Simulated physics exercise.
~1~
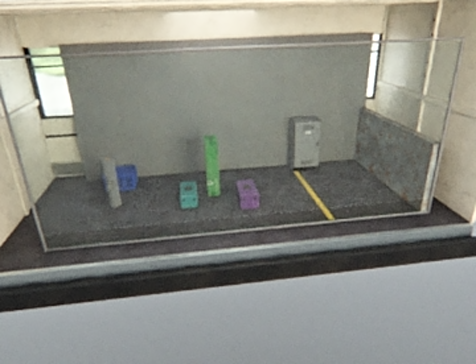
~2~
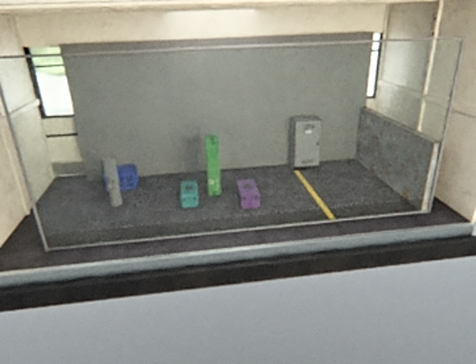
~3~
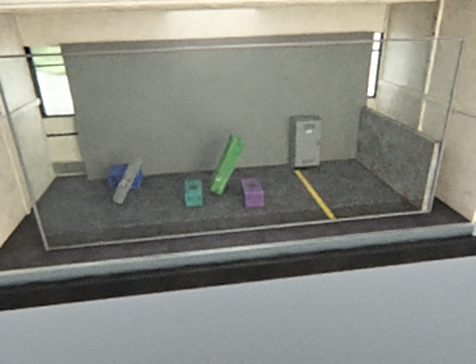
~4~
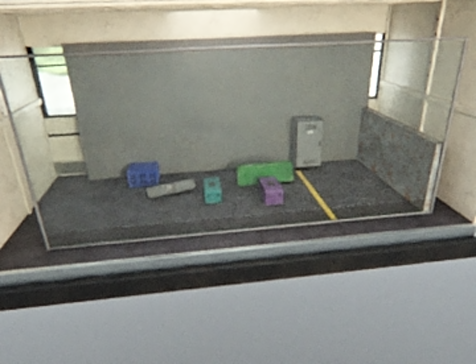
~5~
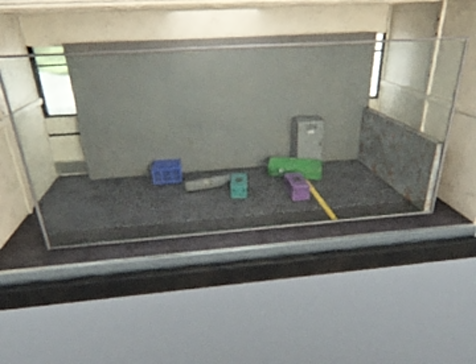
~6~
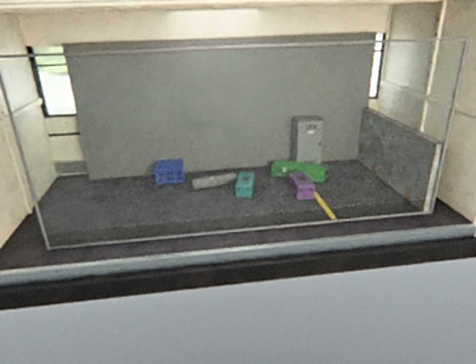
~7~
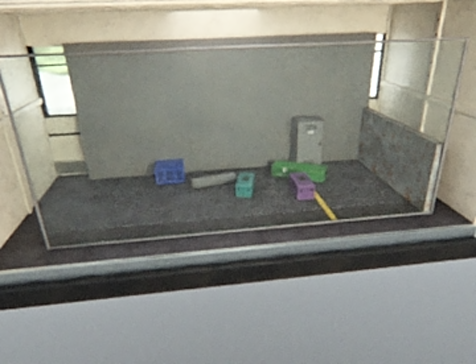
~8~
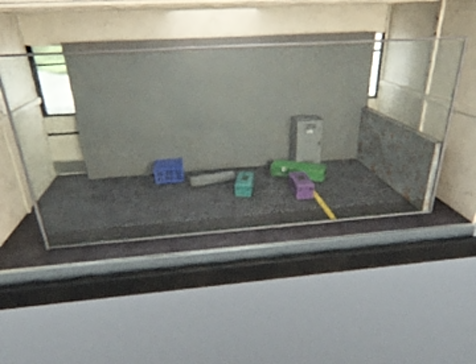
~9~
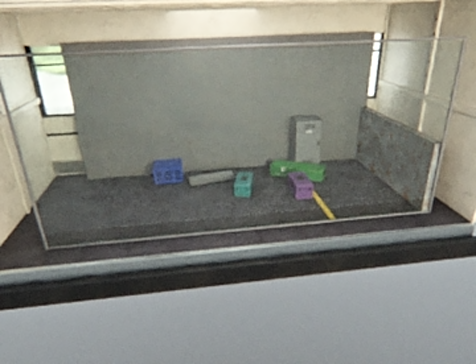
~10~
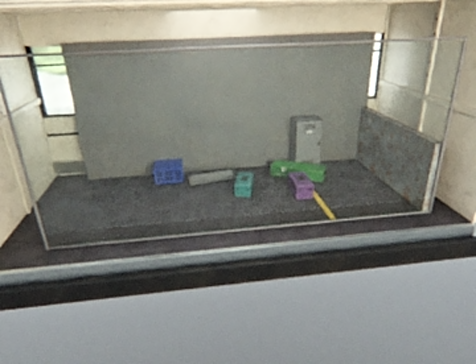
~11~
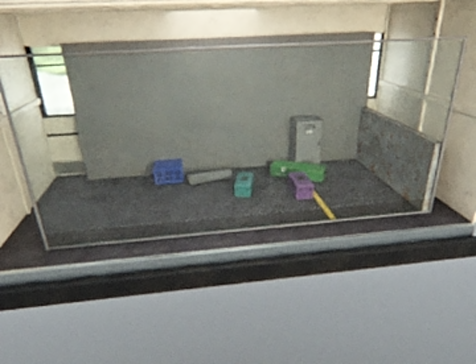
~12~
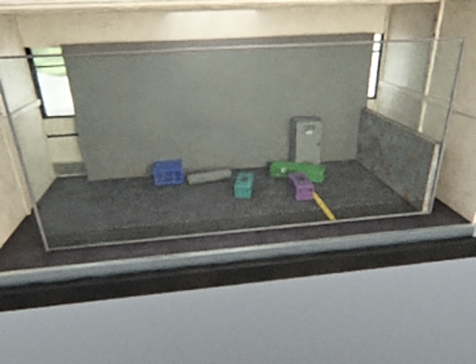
The green box and grey roll topple as everything slides right, stopping with the purple toolbox just short of the yellow line.
